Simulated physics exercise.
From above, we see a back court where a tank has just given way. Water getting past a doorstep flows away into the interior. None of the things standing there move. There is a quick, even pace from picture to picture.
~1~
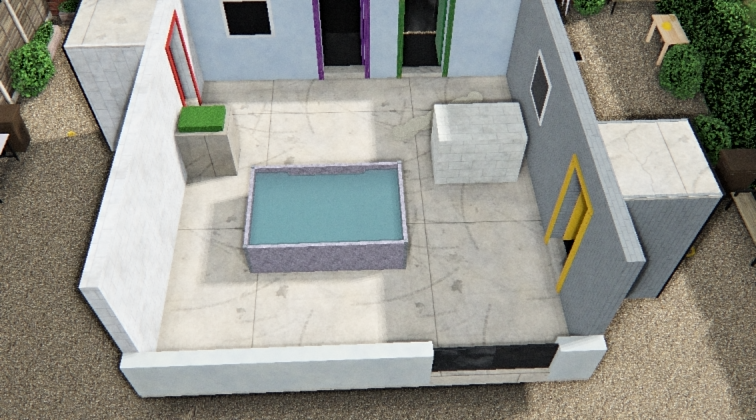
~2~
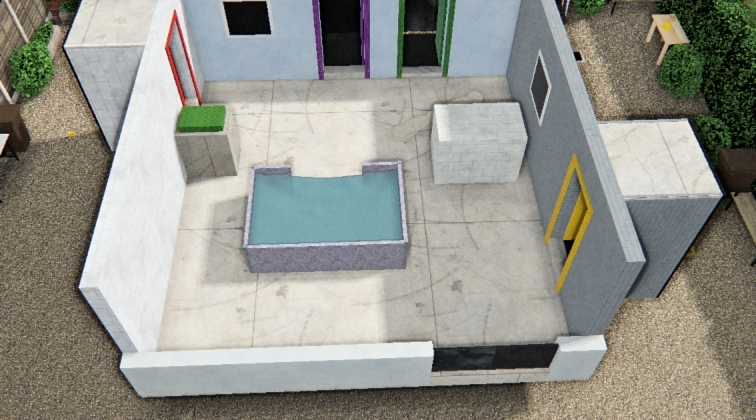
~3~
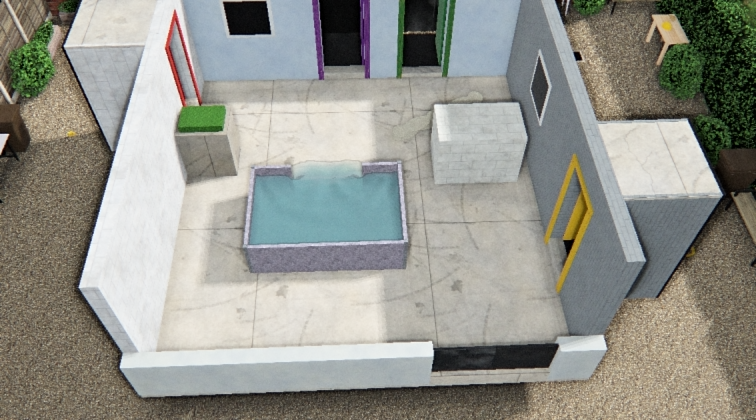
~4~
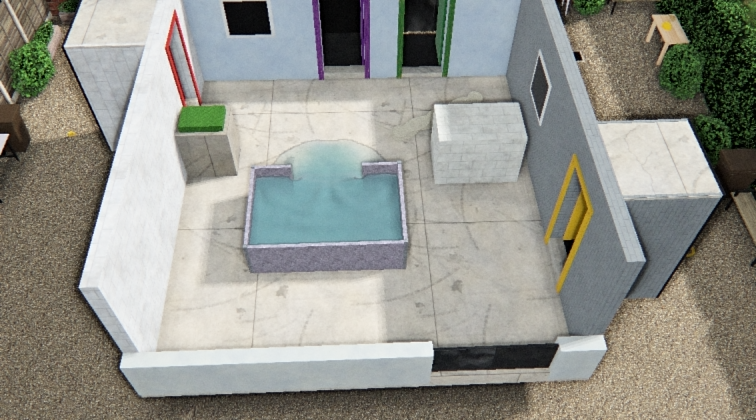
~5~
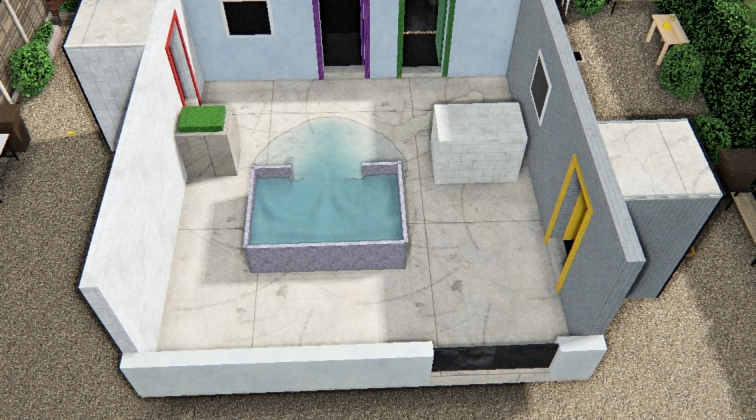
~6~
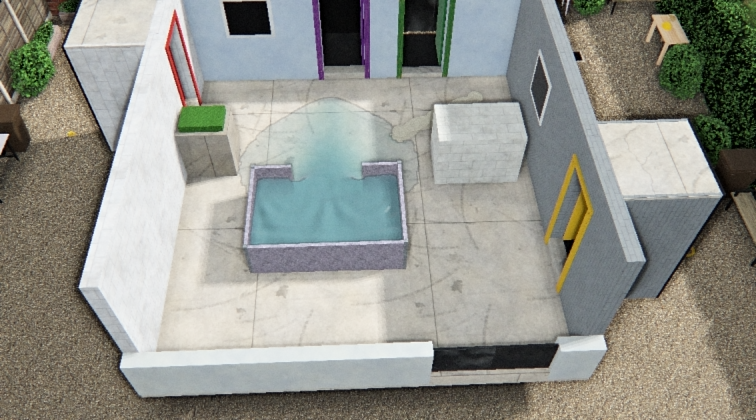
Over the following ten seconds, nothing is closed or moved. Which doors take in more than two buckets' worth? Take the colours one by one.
Result: Purple door: Over two buckets, green door: Over two buckets, red door: Two buckets or fewer, yellow door: Two buckets or fewer.
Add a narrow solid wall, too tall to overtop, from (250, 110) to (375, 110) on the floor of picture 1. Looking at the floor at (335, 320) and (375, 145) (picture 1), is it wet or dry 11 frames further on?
Taking the points in order, the first is high and dry and the second is inundated.
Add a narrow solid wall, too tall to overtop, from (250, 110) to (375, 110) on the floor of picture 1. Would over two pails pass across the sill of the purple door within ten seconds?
Note - purple does not reach it.
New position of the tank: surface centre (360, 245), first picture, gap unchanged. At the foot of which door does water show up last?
Result: The door marked yellow.
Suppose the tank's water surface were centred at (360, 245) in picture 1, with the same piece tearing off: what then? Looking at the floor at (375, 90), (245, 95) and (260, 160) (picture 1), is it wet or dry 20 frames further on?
Going through them in that order: Waterlogged, waterlogged and waterlogged.
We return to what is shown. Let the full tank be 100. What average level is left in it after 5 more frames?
By my count, 64 per cent.
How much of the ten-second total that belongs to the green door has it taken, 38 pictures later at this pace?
Close to 40 %.
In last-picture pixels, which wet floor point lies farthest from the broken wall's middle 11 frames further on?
I would point to (498, 81).
A moment on, water covers 30 % of the floor; the purple door over two buckets in, the green door not reached, the red door not reached, the yellow door not reached.
Next, water covers 40 % of the floor; the purple door far over two buckets in, the green door under two buckets in, the red door wet at the sill, nothing in, the yellow door not reached.
Then, water covers 45 % of the floor; the purple door far over two buckets in, the green door over two buckets in, the red door wet at the sill, nothing in, the yellow door not reached.
Later, water covers 55 % of the floor; the purple door far over two buckets in, the green door over two buckets in, the red door wet at the sill, nothing in, the yellow door wet at the sill, nothing in.
In the end, water covers 85 % of the floor; the purple door far over two buckets in, the green door far over two buckets in, the red door wet at the sill, nothing in, the yellow door wet at the sill, nothing in.
